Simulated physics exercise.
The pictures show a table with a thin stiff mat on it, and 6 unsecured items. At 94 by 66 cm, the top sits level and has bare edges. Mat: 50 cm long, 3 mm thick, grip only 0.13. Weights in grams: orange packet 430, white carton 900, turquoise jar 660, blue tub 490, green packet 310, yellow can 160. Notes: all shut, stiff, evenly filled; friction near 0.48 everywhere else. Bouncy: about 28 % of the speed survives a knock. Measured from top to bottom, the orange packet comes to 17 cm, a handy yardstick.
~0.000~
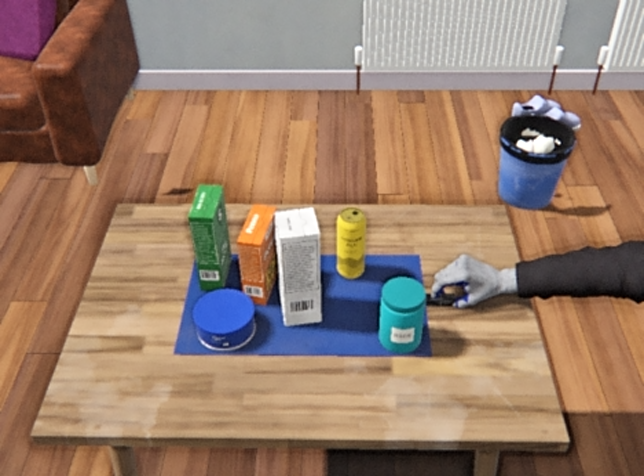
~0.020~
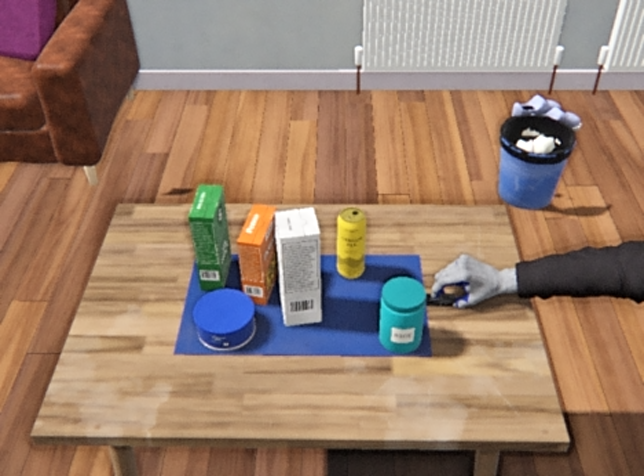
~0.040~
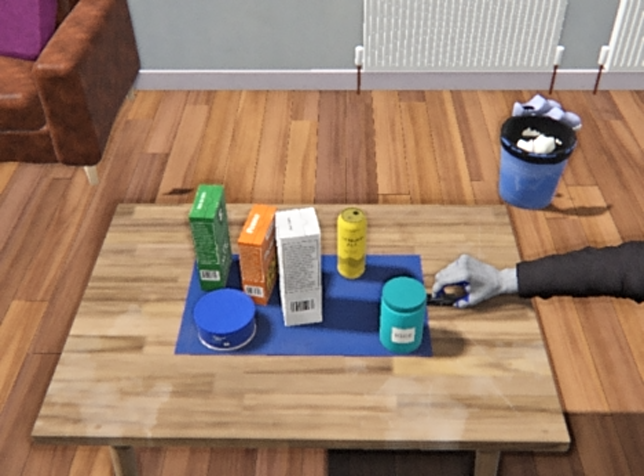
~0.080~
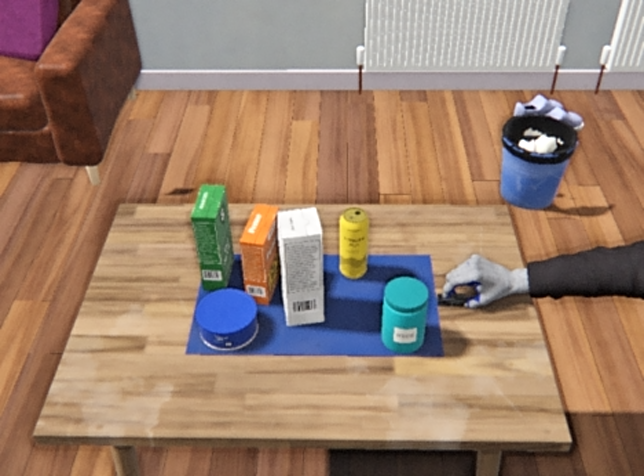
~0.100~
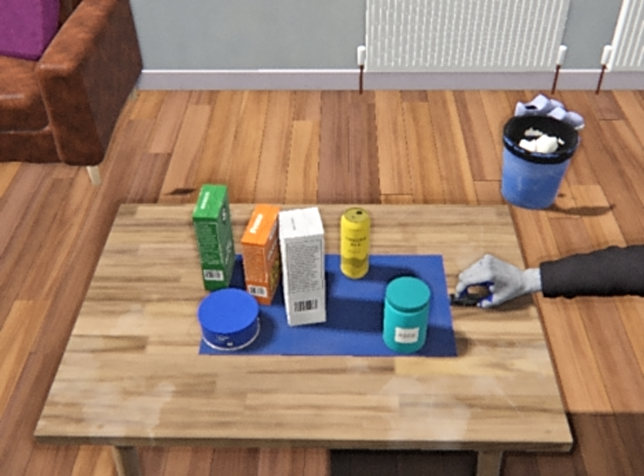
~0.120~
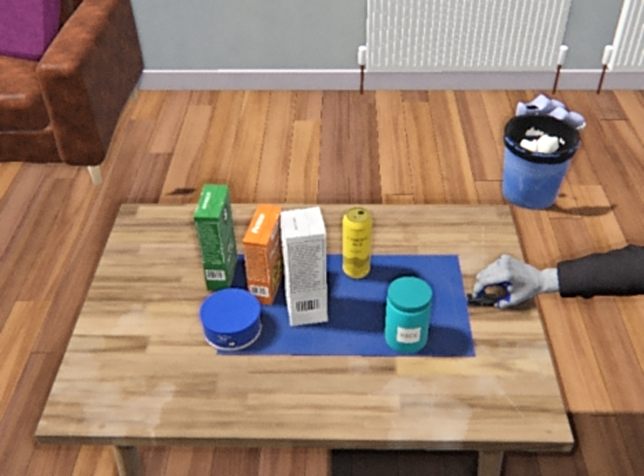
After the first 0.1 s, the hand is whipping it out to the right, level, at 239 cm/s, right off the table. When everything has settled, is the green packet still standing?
Yes, my guess is it stays on its base.
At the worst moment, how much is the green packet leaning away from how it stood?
At most 2 degrees.
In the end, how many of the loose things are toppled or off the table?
The number here is 0.
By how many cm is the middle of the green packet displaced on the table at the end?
Start to finish, roughly 1 cm.
After 0.22 s, mat out by 31 cm; white carton moved 2 cm; orange packet moved 2 cm; yellow can moved 2 cm.
After 0.32 s, mat out by 55 cm; yellow can 3° off upright; white carton 4° off upright; turquoise jar moved 5 cm.
After 0.52 s, mat out by 101 cm; turquoise jar moved 5 cm; yellow can moved 4 cm; white carton moved 2 cm.
In the end (1.5 s), all 6 under 6 cm from the start. At the end, from the last picture's camera, green packet near (220, 240).
